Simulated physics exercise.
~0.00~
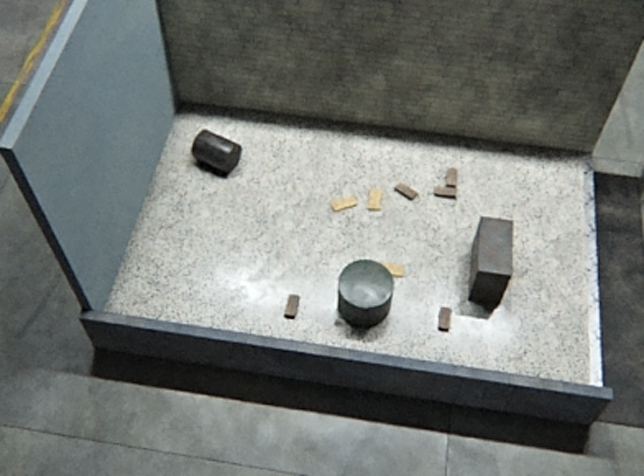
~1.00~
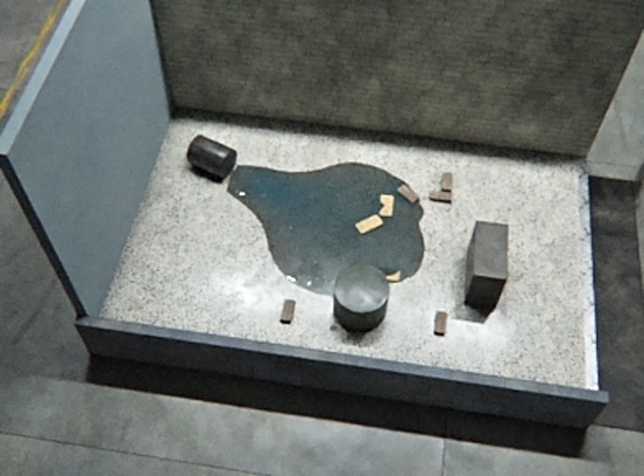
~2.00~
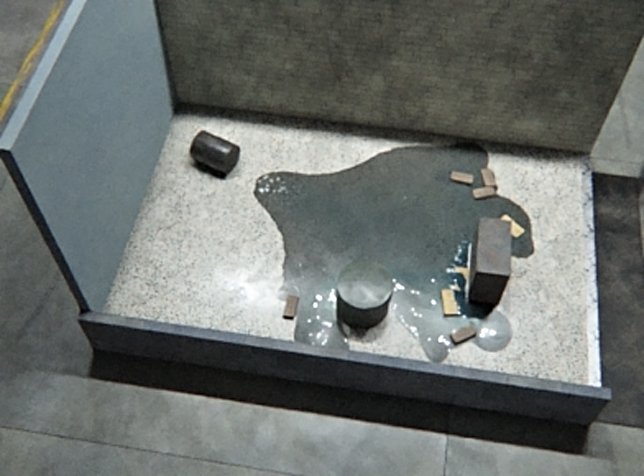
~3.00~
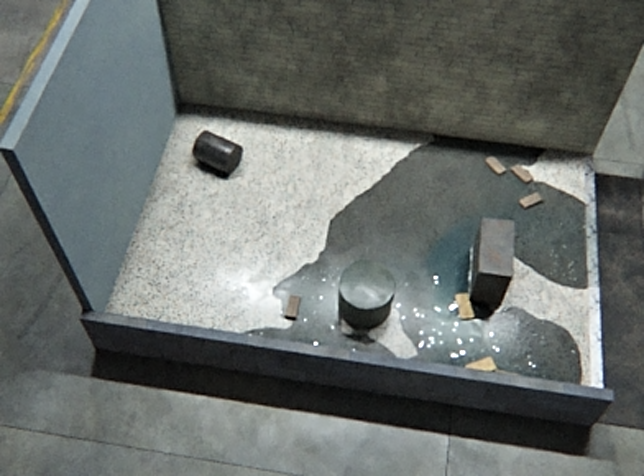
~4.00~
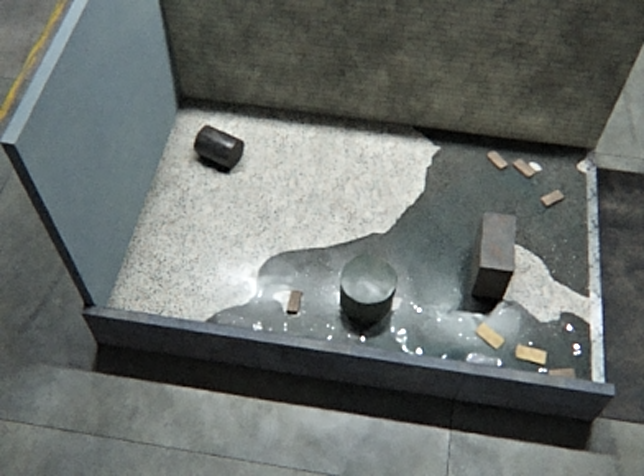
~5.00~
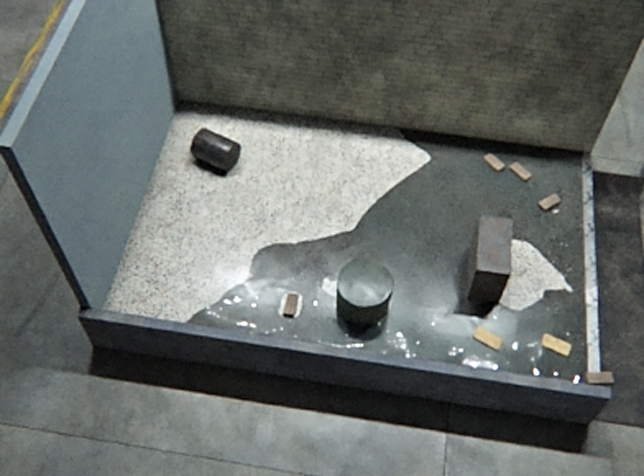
Dark water spreading from a drum on its side across a pale walled floor, carrying small blocks rightward around two standing objects.
